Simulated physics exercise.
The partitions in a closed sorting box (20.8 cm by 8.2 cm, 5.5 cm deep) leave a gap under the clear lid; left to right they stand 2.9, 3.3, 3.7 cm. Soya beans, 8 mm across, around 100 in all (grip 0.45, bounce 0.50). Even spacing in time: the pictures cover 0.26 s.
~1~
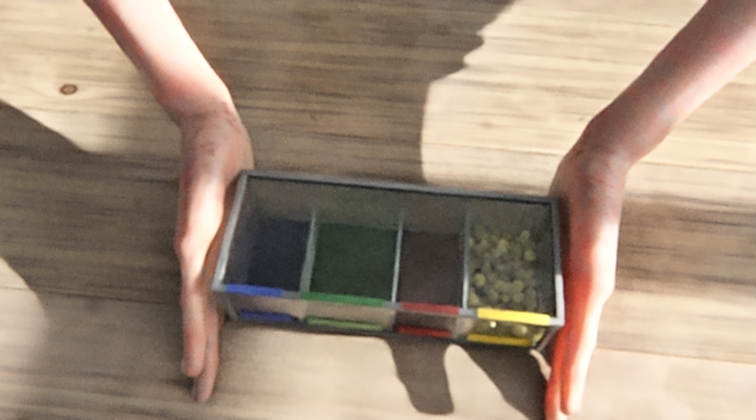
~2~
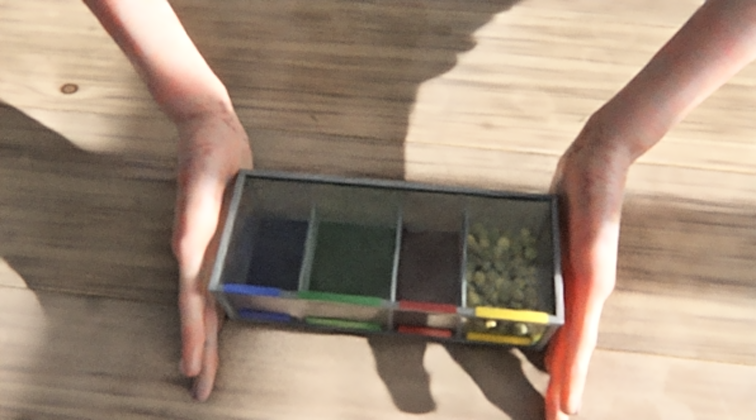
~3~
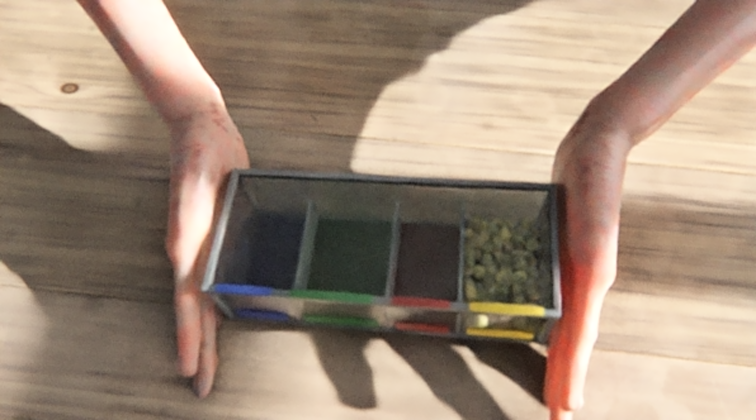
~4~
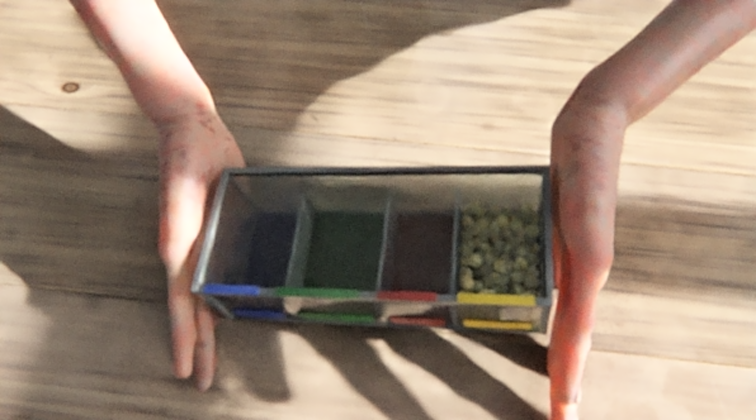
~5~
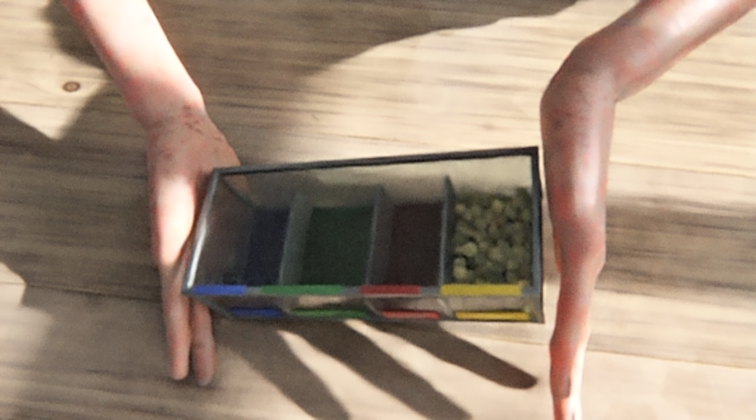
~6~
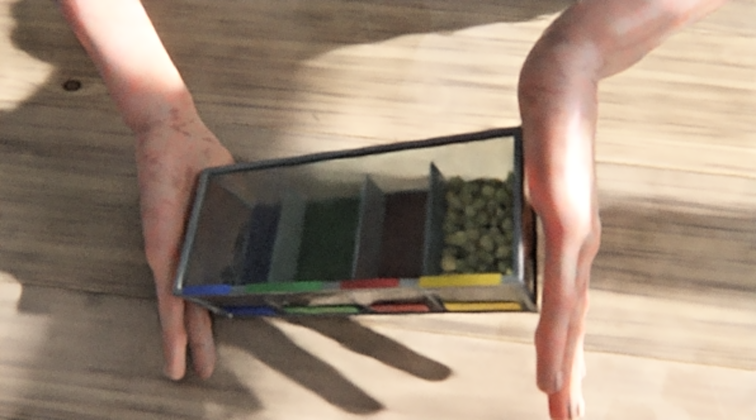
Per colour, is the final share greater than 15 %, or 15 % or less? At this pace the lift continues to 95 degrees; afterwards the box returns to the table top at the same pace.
Red: It'll probably finish at or short of fifteen percent of the pieces; blue: It'll probably finish past fifteen percent of the pieces; green: It'll probably finish at or short of fifteen percent of the pieces; yellow: It'll probably finish past fifteen percent of the pieces.
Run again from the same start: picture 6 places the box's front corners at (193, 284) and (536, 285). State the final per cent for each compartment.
Per cent by compartment: Red 5, blue 45, green 10, yellow 45.
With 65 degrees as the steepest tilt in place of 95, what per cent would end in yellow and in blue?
You'd get yellow at 90 % and blue at 0 %.
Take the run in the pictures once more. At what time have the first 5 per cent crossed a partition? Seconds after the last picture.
0.65 s, roughly.
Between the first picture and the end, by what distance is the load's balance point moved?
Around 6.0 centimetres, start to finish.
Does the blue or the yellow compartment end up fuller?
More ends up in the yellow one.
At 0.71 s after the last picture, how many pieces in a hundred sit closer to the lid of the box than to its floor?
About 60 %.
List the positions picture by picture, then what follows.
The first picture shows box tilt 0 degrees, front corners at (220, 286) and (556, 320); yellow 100 %.
The second picture shows box tilt 1 degrees, front corners at (217, 286) and (556, 318).
The third picture shows box tilt 5 degrees, front corners at (210, 286) and (553, 311), lowest corner left front.
The fourth picture shows box tilt 12 degrees, front corners at (200, 287) and (546, 300), lowest corner left front.
The fifth picture shows box tilt 18 degrees, front corners at (190, 288) and (533, 288), lowest corner left front.
The sixth picture shows box tilt 24 degrees, front corners at (181, 290) and (514, 277), lowest corner left front; yellow 100 %.
Then, 0.71 s after the last picture, tilt 94 degrees; red 15 %, green 5 %, yellow 80 %.
Then, 1.18 s after the last picture, tilt 40 degrees; red 5 %, blue 25 %, green 10 %, yellow 60 %.
Then, 1.73 s after the last picture, tilt 0 degrees; red 10 %, blue 25 %, green 10 %, yellow 60 %.
In the end, red 10 %, blue 25 %, green 10 %, yellow 60 %.
